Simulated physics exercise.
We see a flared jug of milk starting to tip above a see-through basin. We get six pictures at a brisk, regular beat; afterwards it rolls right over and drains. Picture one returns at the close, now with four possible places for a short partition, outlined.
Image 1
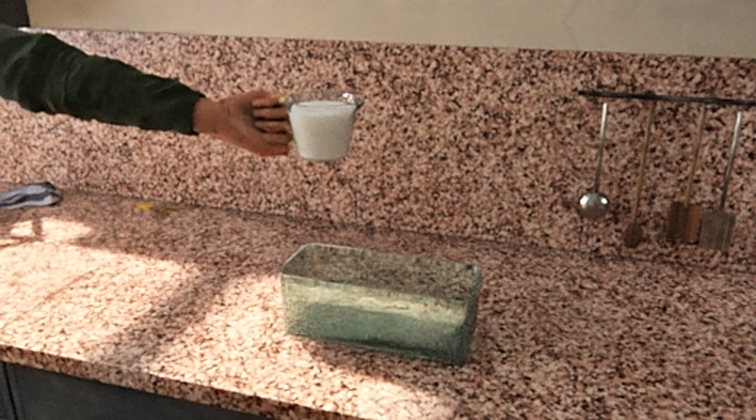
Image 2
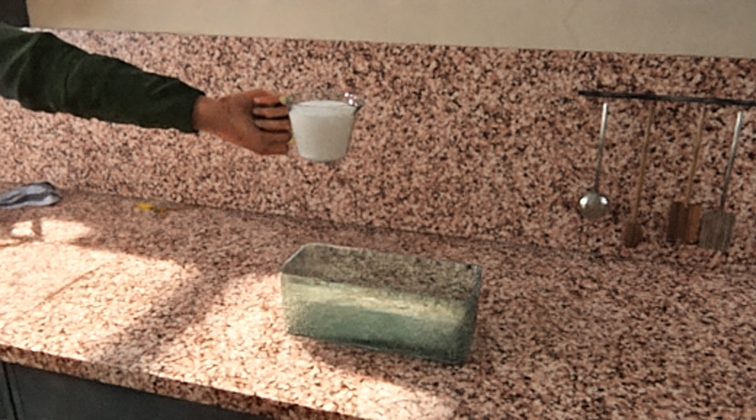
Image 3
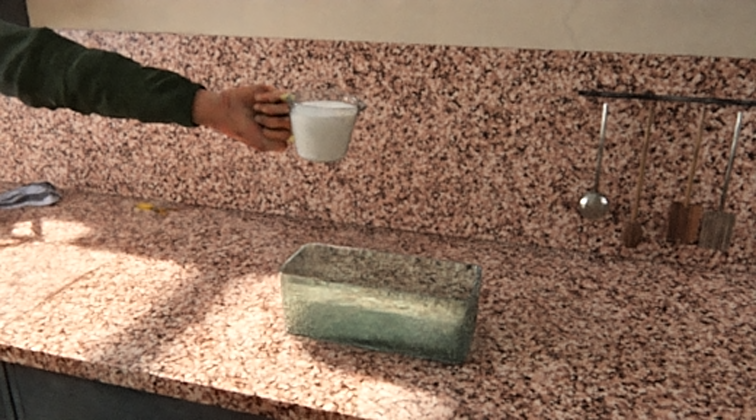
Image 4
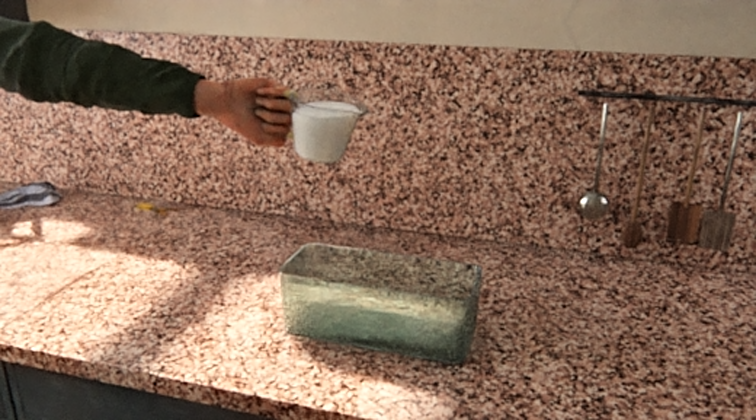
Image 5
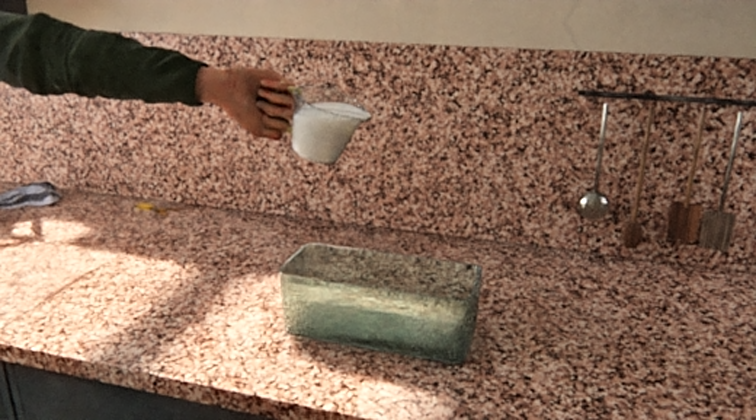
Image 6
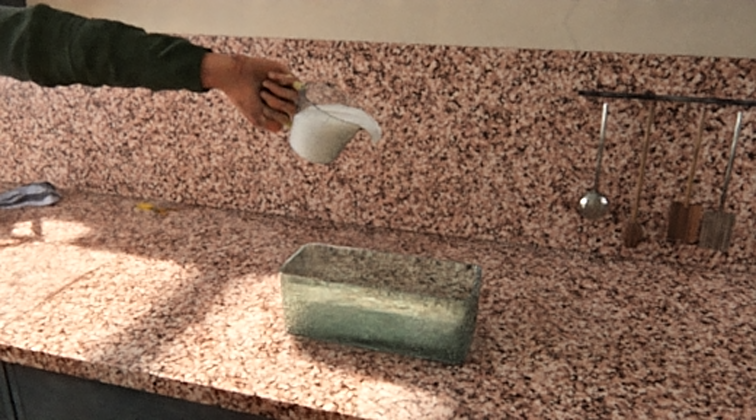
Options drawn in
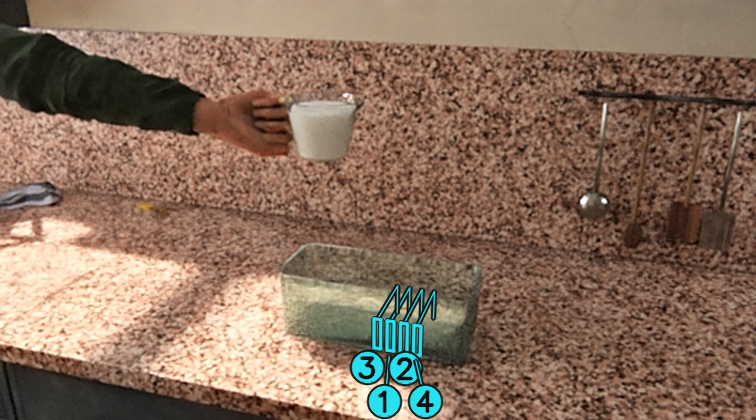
A hand in a dark green sleeve held a clear jug of milk above a see-through basin on a speckled counter, then slowly tilted it to the right until milk slipped over the lip.
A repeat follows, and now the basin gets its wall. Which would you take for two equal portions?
2 beats the others.
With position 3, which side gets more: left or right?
More ends on the right.
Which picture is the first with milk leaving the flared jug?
Picture 6.
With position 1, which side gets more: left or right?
More ends on the right.
In cyan, 1 at (389, 355); 2 at (402, 358); 3 at (376, 353); 4 at (415, 360).
With 1, about 19 % ends left of the wall and 79 % right of it.
With 2, about 48 % ends left of the wall and 50 % right of it.
With 3, about 5 % ends left of the wall and 92 % right of it.
With 4, about 86 % ends left of the wall and 11 % right of it; 4 % is lost outside.
